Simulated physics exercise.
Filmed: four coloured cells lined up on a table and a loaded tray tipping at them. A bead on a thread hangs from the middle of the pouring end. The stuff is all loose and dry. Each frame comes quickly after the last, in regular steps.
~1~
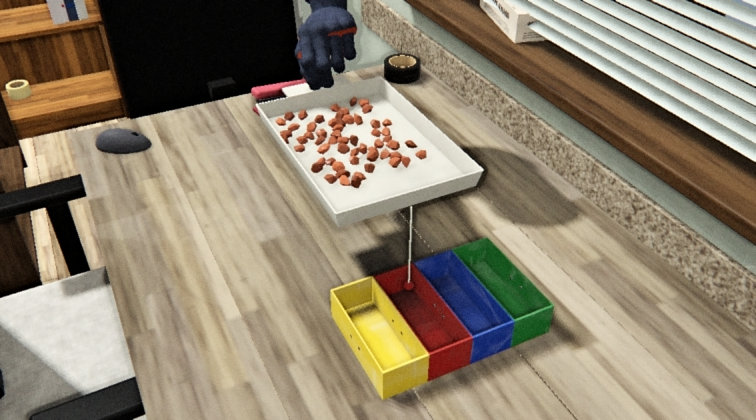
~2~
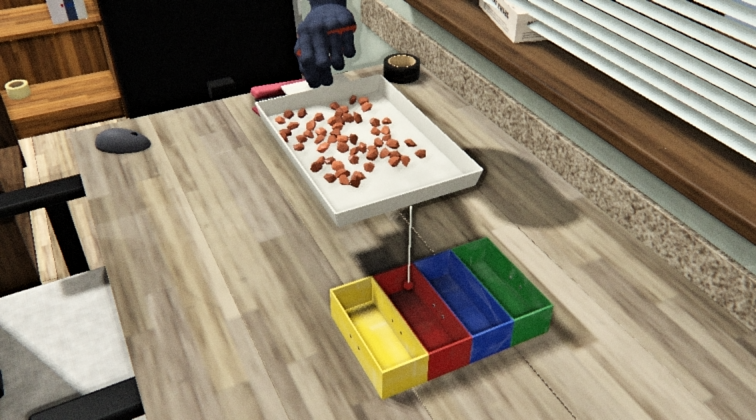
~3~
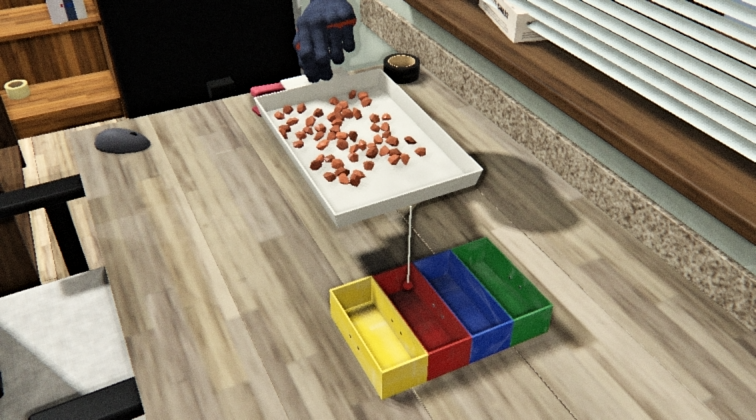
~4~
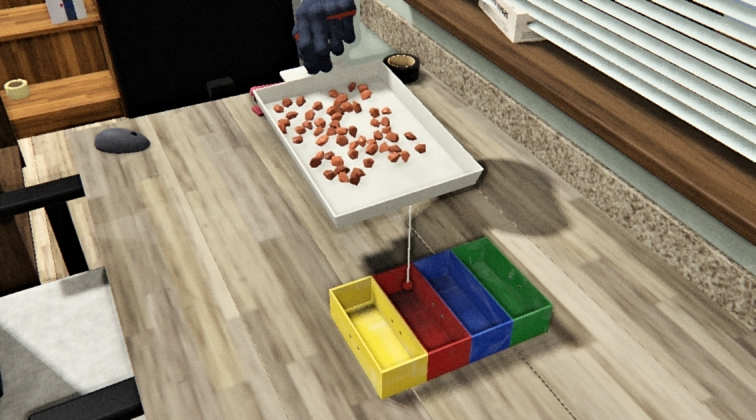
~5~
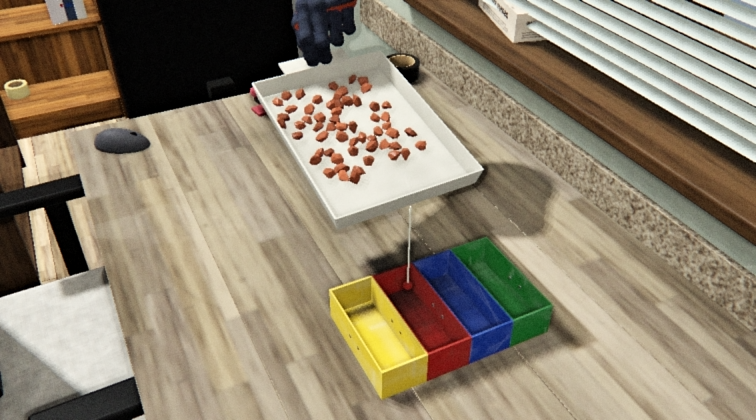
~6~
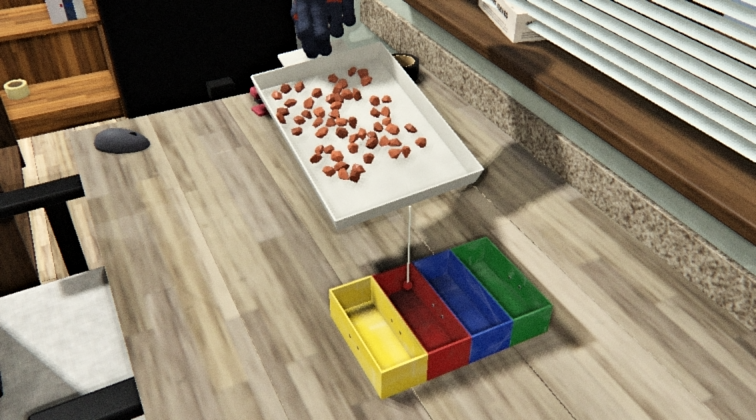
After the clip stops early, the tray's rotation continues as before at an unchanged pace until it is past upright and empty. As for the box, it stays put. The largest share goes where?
To the yellow cell.
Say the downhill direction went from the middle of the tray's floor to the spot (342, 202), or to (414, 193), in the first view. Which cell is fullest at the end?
First: The yellow cell. Second: The cell in blue.
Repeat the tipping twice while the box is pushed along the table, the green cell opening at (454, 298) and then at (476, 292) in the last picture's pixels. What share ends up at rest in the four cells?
The first comes to 90 percent and the second to 90 percent.
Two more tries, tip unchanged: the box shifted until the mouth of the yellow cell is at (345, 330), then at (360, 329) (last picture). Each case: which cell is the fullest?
Try one: That yellow cell; try two: The yellow one.
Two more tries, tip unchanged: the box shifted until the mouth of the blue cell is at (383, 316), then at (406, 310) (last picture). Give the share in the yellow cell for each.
About 0 per cent, then about 20 per cent.
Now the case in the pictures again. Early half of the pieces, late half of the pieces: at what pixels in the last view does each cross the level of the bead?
The opening part goes through (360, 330); what follows goes through (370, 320).
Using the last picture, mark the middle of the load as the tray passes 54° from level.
Centre estimate: (367, 189).
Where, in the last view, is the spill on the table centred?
The centre sits close to (339, 390).
Soon, tray tipped steeply; nearly all on the tray; a stray few falling or outside the box.
A while on, tray tipped right over; most on the tray; a stray few in the yellow cell; about a quarter falling or outside the box.
Towards the end, tray tipped past a quarter turn; about a third in the yellow cell; a small part in the red cell; a stray few in the blue cell; about half falling or outside the box.
Finally, tray tipped past a quarter turn; about a third in the yellow cell; a small part in the red cell; a stray few in the blue cell; none in the green cell; about half outside the box.
